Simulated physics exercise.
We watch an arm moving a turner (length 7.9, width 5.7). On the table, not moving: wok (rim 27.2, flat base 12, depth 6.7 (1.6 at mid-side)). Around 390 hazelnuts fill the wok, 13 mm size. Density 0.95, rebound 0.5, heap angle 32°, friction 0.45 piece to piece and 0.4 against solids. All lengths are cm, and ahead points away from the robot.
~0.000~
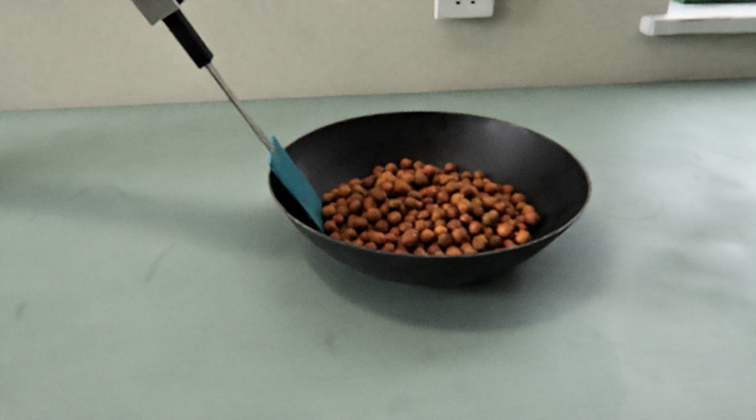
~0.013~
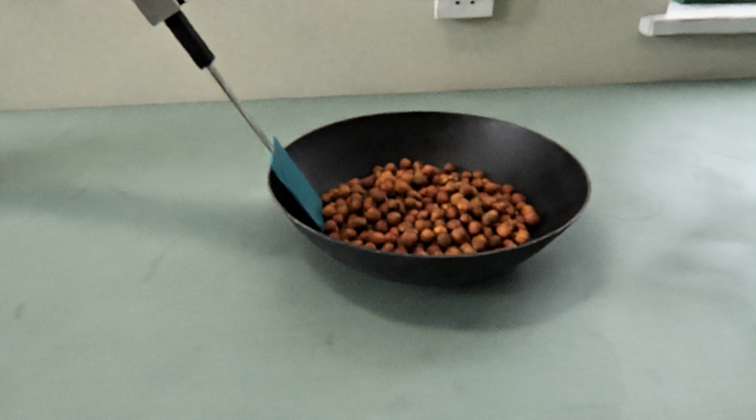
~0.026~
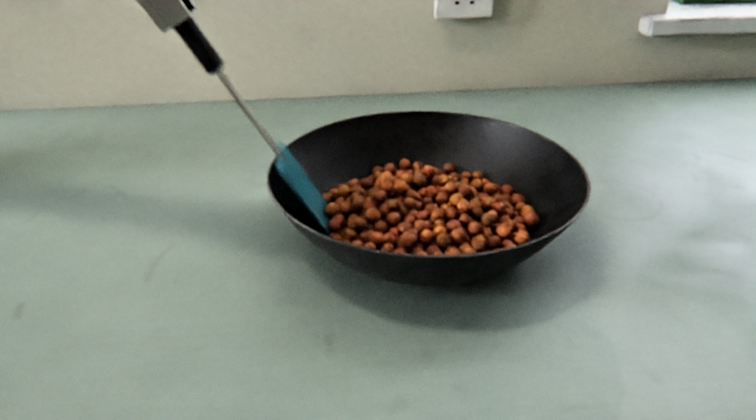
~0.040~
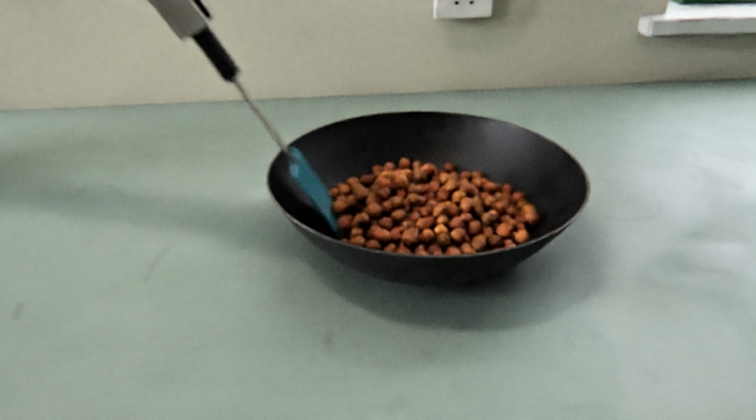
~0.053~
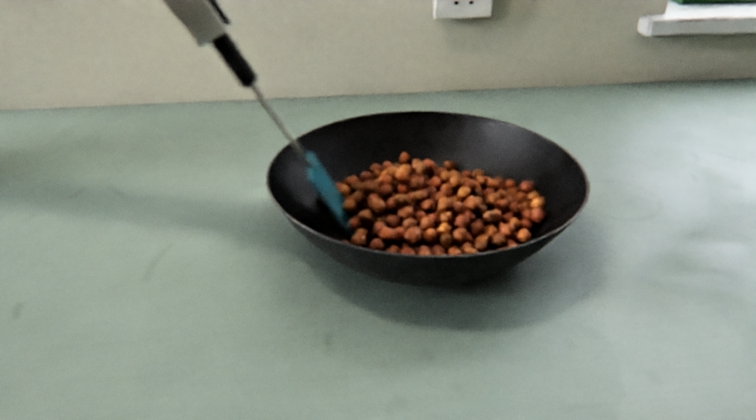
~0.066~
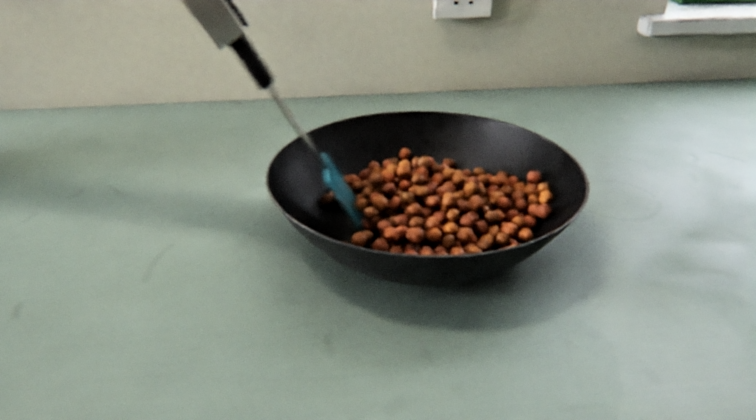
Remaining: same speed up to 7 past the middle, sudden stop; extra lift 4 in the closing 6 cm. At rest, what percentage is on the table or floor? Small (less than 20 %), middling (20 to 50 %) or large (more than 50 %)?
On the table or floor the share is small, less than 20 %.
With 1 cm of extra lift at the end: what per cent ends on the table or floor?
Some 5 per cent.
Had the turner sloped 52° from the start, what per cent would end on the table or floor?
In that case some 15 per cent.
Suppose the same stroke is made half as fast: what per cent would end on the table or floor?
It would be near 0 per cent.
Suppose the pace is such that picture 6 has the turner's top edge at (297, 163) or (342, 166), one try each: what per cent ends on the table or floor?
Some 0 and 15 per cent.
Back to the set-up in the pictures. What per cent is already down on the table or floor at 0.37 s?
Roughly 5 per cent.
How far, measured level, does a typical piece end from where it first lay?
About 3 cm.
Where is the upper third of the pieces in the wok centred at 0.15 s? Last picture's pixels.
Around (477, 185).
After 0.11 s, sloping 61°, highest piece 6 above the table; 387 in the wok.
After 0.15 s, sloping 61°, highest piece 7 above the table; 387 in the wok.
After 0.37 s, sloping 61°, highest piece 9 above the table; 342 in the wok, 19 on the table or floor, 26 on the blade or in flight.
After 1.41 s, sloping 61°, highest piece 7 above the table; 341 in the wok, 46 on the table or floor.
In the end, 341 in the wok, 46 on the table or floor. That is 12 % on the table or floor.
